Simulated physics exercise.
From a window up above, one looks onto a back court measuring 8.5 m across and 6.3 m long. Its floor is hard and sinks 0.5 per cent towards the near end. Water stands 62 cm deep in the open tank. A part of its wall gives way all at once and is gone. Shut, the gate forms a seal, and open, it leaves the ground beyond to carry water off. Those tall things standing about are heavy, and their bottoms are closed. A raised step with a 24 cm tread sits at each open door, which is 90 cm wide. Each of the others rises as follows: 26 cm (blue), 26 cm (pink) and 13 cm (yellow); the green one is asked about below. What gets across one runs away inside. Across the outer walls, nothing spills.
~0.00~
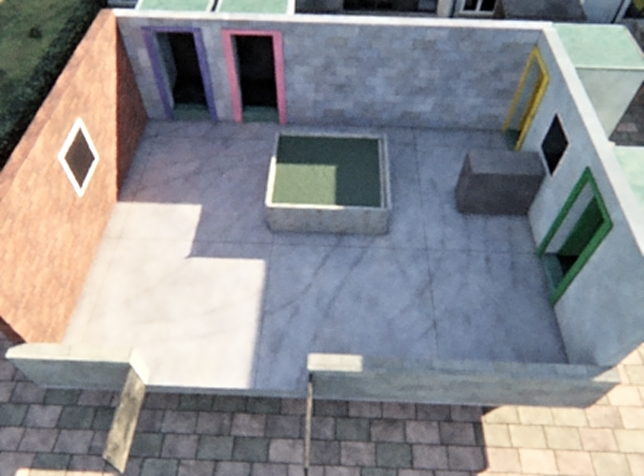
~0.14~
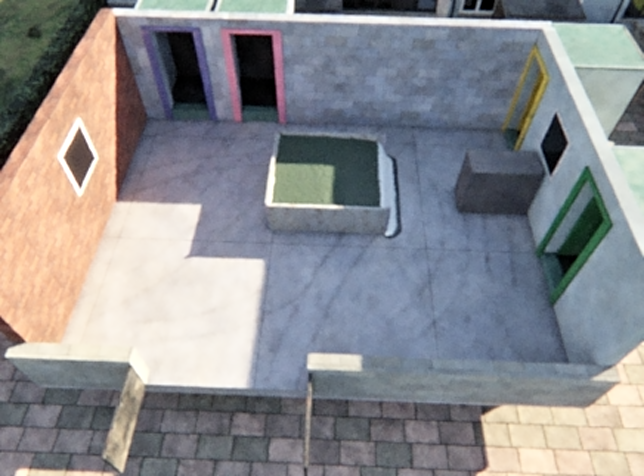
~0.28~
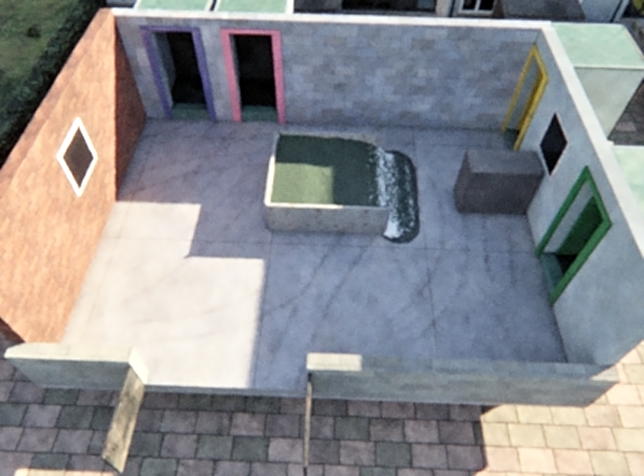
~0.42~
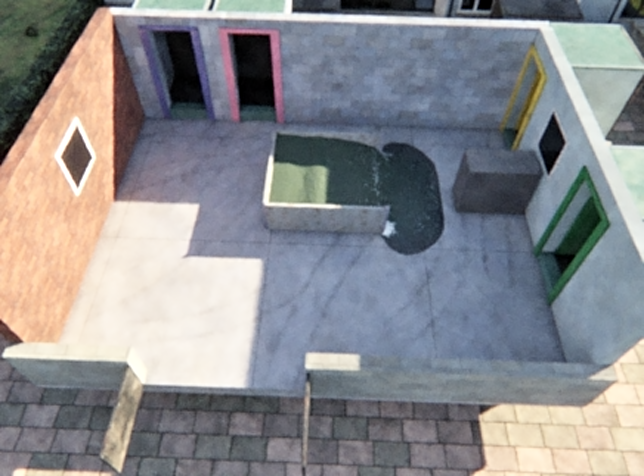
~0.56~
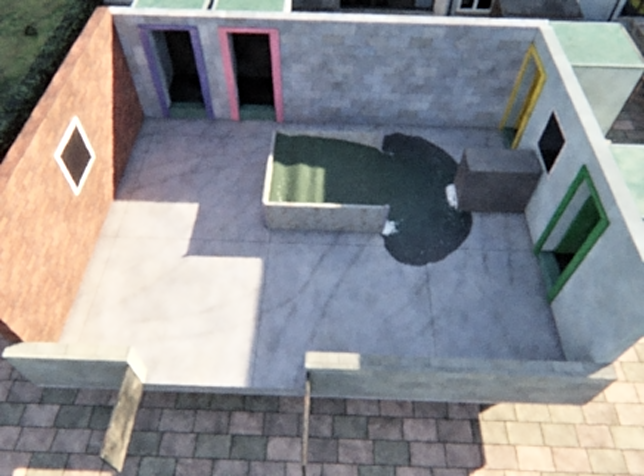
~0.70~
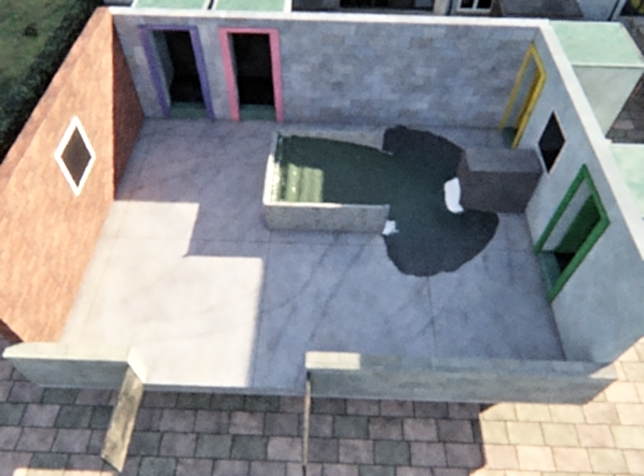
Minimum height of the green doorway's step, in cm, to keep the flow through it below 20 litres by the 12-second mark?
Roughly 19 cm.
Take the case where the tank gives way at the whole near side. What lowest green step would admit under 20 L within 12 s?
About 7.0 cm.
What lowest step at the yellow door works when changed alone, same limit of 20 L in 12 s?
At the yellow door you'd want roughly 31 cm.
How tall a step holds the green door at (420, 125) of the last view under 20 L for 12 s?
Minimum: Close to 11.5 cm.
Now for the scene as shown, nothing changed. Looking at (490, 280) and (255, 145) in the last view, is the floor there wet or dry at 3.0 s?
Taking them in turn, they come out submerged and spared.
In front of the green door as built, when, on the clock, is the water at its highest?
Near 2.2 seconds.
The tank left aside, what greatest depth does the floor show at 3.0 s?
About 38 cm.
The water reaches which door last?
Last in order comes the blue door.
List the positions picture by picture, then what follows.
The first frame shows the open tank at (330, 171) is whole and still, 62 cm deep; the green door at (567, 246) is dry.
In the second frame, the front is at (396, 231), 0.3 m from the gap at (383, 187); 0.4 m2 of floor is wet, 62 cm left at the back.
In the third frame, the gap is at (382, 188), the front 0.7 m out at (416, 225); the back of the open tank holds 62 cm.
In the fourth frame, the gap is at (380, 188), the front 1.2 m out at (440, 217); the back of the open tank holds 62 cm.
In the fifth frame, water pours out at (380, 187) and has run 1.8 m, to (468, 223); about 8 cm deep outside, 60 cm at the back.
In the sixth frame, the front is at (494, 222), 2.3 m from the gap at (380, 187); 6.3 m2 of floor is wet, 53 cm left at the back; 1.2 m in a straight line remain to the green door at (564, 243).
After 1.4 s water covers 25 % of the floor, deepest (41 cm) near (443, 198); 14 cm at the green door, 0 litres in over its 20 cm step.
After 3.0 s water covers 30 % of the floor, deepest (38 cm) near (561, 383); 22 cm at the green door, 13 litres in over its 20 cm step.
After 12.0 s water covers 95 % of the floor, deepest (9 cm) near (451, 192); 5 cm at the green door, 17 litres in over its 20 cm step.
At the green door as built, the water arrived by 1.3 s and peaked near 26 cm at 2.2 s.
Run again over the same 12 s with other heights there, 47 litres in over 16 cm, 9 litres over 21.5 cm. The limit of 20 litres is kept from about 19 cm up.
